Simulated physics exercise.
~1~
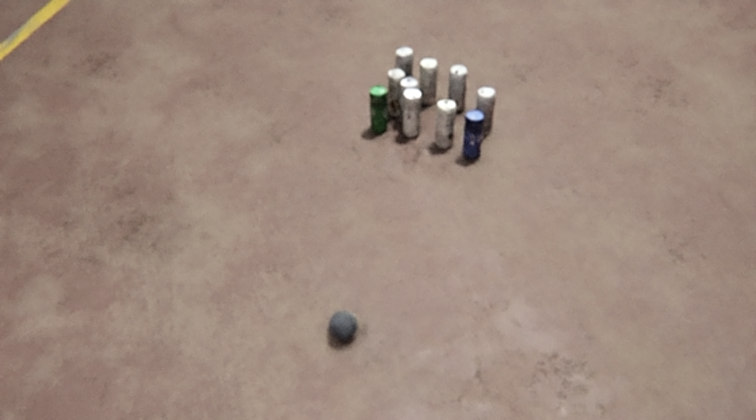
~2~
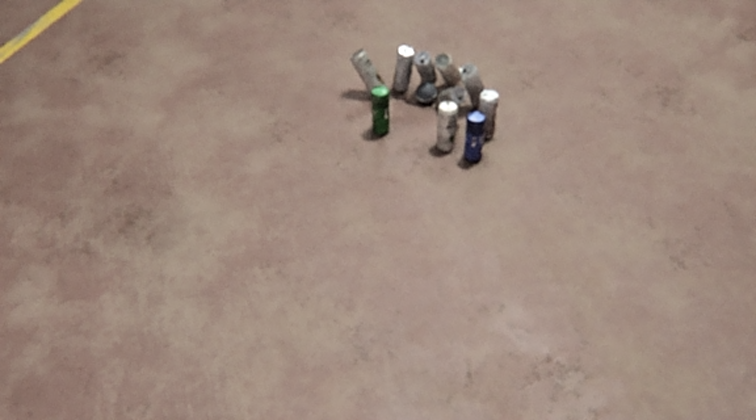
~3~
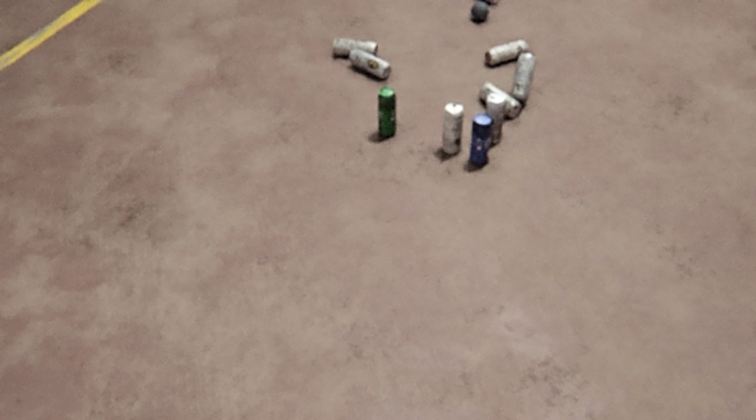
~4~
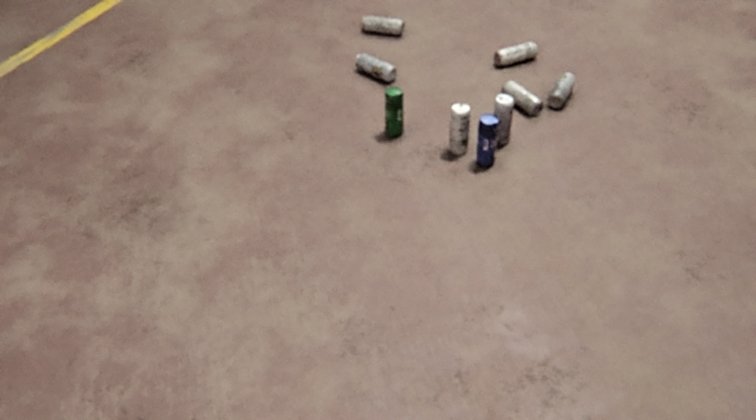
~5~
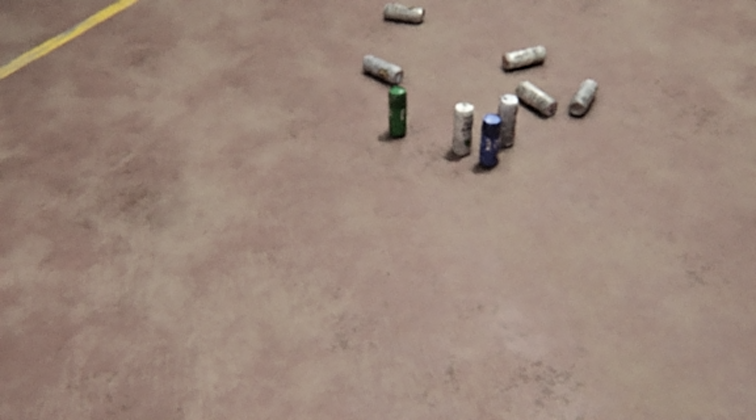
On a mottled brown floor with a yellow line in one corner, a dark ball rolls into a cluster of upright cylinders, knocking several over, and travels out of view beyond them; the green one, the blue one and two pale ones remain standing while the fallen ones lie scattered behind.
